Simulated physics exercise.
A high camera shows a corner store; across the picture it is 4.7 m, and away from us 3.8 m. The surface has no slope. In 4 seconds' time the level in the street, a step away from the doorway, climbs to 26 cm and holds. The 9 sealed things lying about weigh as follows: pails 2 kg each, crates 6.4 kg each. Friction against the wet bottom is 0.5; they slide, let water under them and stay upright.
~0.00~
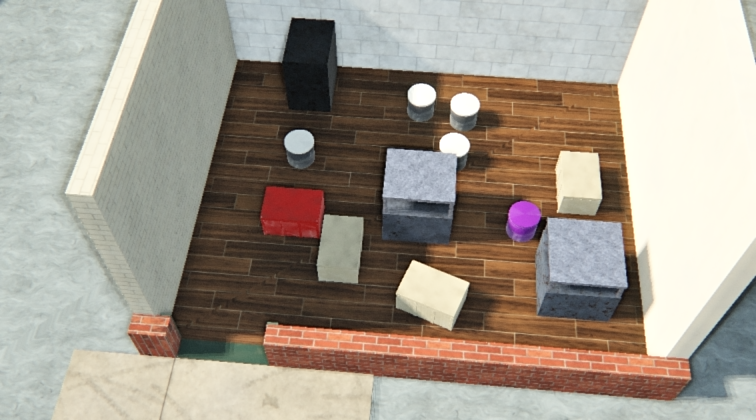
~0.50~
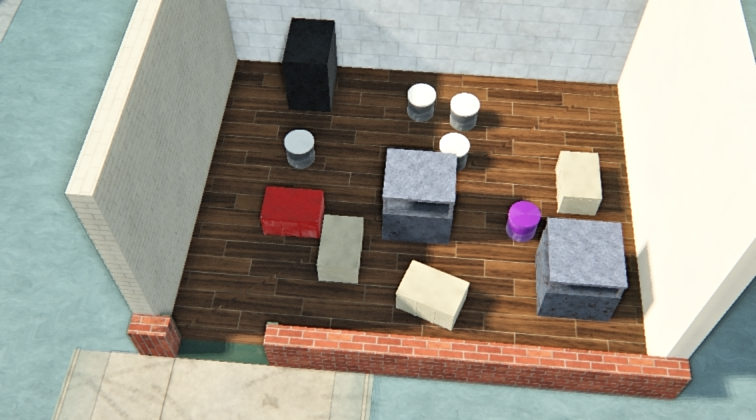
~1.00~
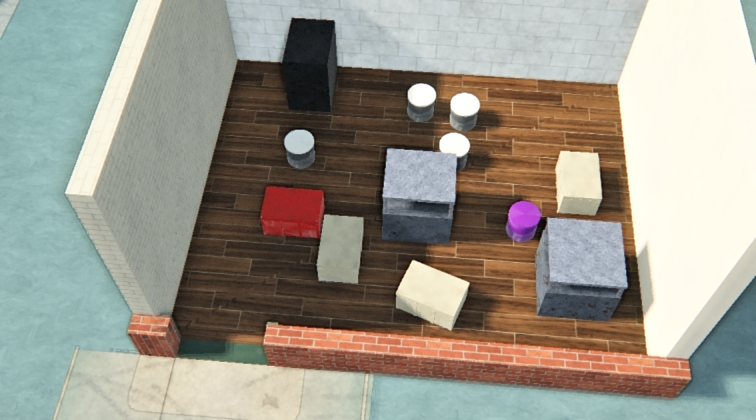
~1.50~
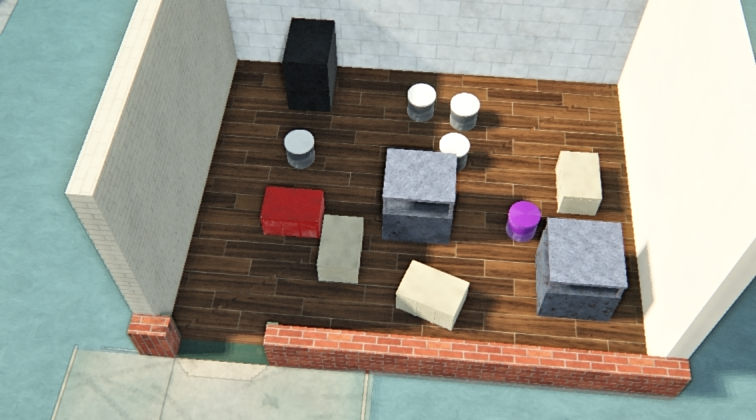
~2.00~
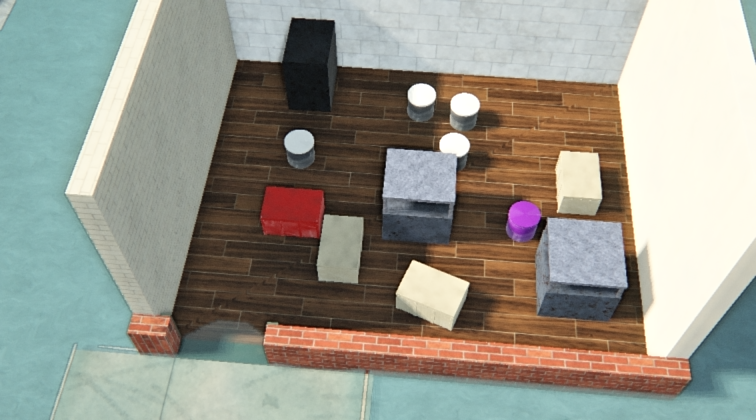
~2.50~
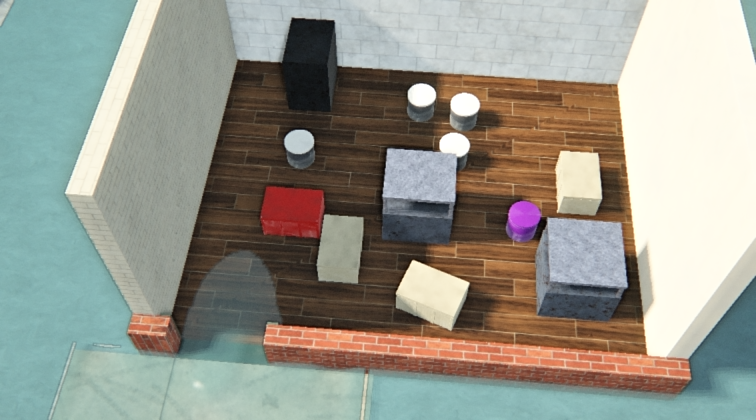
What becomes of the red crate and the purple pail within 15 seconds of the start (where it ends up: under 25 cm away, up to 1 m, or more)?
Lab note - red crate, large displacement; purple pail, large displacement.
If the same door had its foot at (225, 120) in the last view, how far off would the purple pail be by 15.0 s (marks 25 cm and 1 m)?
Then the purple pail would have gone a long way.
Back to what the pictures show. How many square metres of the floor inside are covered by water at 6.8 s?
Roughly 11.0 m2.
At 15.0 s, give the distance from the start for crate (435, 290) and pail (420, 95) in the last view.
First 200 cm, then 300 cm.
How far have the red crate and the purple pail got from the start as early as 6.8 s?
250 and 0 cm, roughly.
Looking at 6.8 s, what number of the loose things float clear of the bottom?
4 at that moment.
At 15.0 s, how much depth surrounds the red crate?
10 cm or so.
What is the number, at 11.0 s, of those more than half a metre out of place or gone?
I make it 6.
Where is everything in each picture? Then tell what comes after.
In the first frame, the red crate at (292, 204), on the bottom; the purple pail at (525, 214), on the bottom; 0.0 m2 under water; 0 of 9 have shifted.
In the second frame, the red crate at (292, 204) rests on the ground; the purple pail at (525, 214) rests on the ground; 0.0 m2 under water; 0 of 9 have shifted.
In the third frame, the red crate at (292, 204), on the bottom; the purple pail at (525, 214) rests on the ground; water covers 0.0 m2; 0 of 9 have shifted.
In the fourth frame, the red crate at (292, 204), on the bottom; the purple pail at (525, 214), on the bottom; water covers 0.0 m2; 0 of 9 have shifted.
In the fifth frame, the red crate at (292, 204), on the bottom; the purple pail at (525, 214), on the bottom; 0.1 m2 under water; 0 of 9 have shifted.
In the sixth frame, the red crate at (292, 204) rests on the ground; the purple pail at (525, 214) rests on the ground; water covers 0.7 m2; 0 of 9 have shifted.
After 3.5 s the red crate is near (294, 190), 0.2 m from its start, aground; the purple pail is near (525, 214), 0.0 m from its start, aground; 0 afloat.
After 6.8 s the red crate is near (462, 87), 2.4 m from its start, afloat; the purple pail is near (525, 214), 0.0 m from its start, aground; 4 afloat.
After 11.0 s the red crate is near (571, 173), 2.9 m from its start, afloat; the purple pail is near (487, 229), 0.4 m from its start, afloat; 8 afloat.
After 15.0 s the red crate is near (452, 141), 1.9 m from its start, afloat; the purple pail is near (306, 290), 2.4 m from its start, afloat; 9 afloat.
